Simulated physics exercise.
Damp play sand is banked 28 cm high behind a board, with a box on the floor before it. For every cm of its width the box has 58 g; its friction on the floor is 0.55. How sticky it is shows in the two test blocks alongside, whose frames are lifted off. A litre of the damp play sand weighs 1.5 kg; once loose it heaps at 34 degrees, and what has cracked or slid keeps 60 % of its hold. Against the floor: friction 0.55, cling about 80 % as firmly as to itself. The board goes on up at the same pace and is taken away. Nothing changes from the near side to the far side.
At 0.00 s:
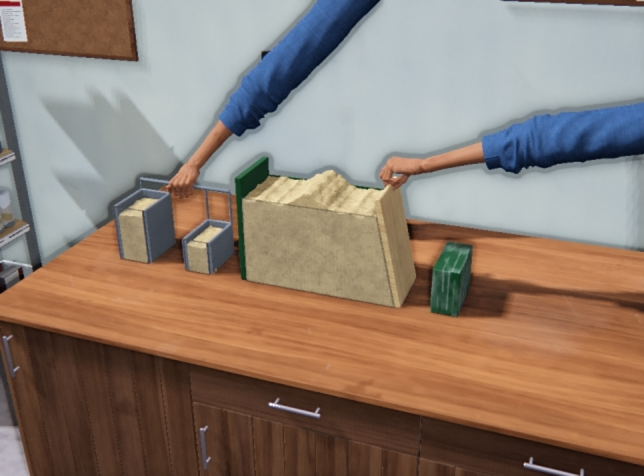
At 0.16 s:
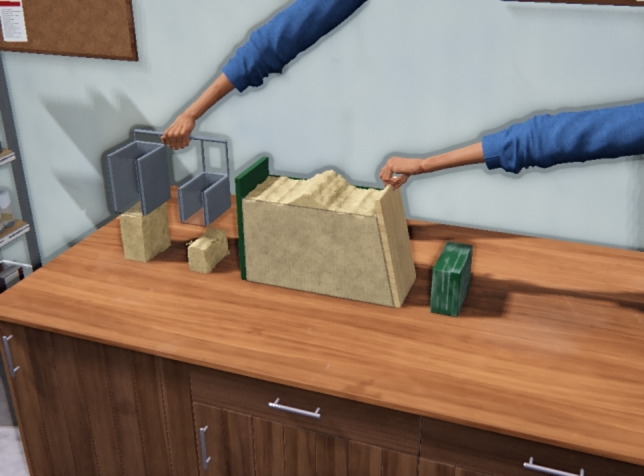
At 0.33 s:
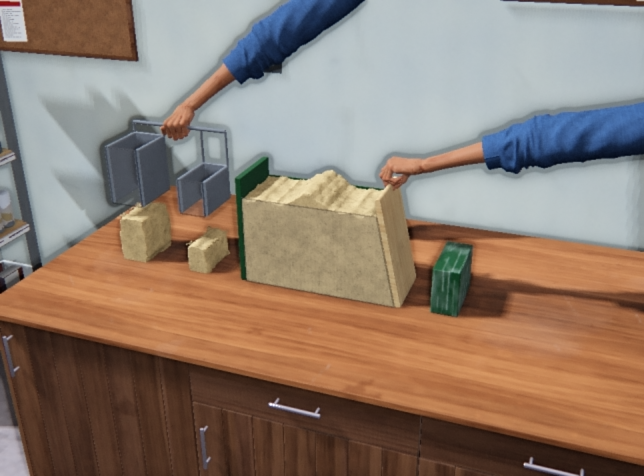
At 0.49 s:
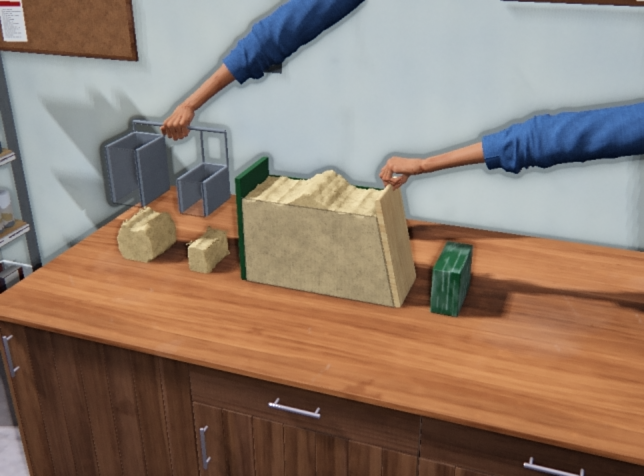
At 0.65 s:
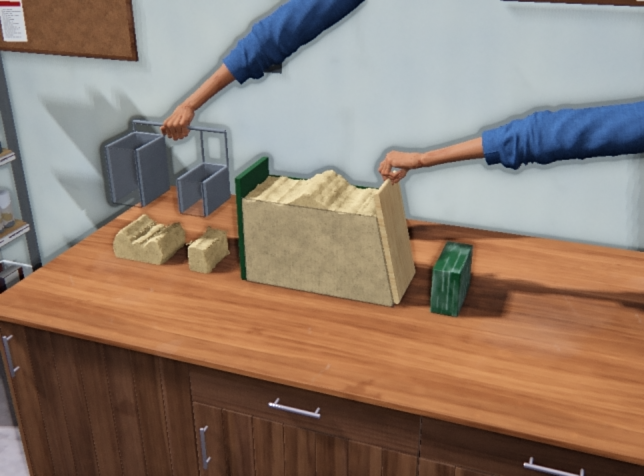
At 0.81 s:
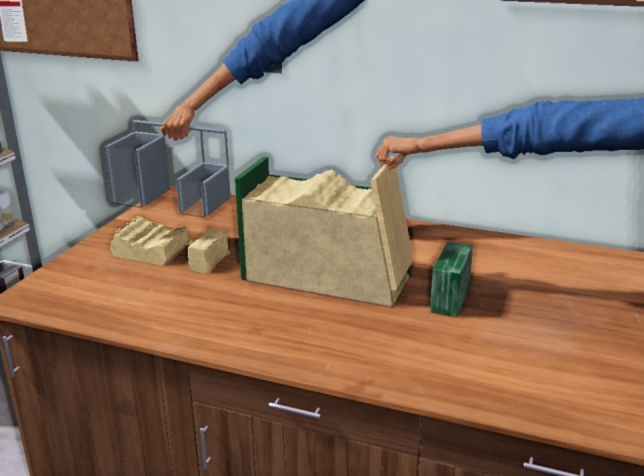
Tall sand block slumping low beside a smaller intact one after a hand lifts grey moulds, another hand then slightly raising a board.
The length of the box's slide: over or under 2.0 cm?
The result is under 2.0 cm.
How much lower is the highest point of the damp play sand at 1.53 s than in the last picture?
About 0.0 cm.
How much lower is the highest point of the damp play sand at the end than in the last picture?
Roughly 1.5 cm.
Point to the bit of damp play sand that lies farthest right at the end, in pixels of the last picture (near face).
Around (428, 297).
By 1.14 s, the box has not moved.
By 1.53 s, the box has not moved.
By 1.91 s, the box has not moved.
By 2.30 s, the box has not moved.
By 2.40 s, at the end, the box has not moved.
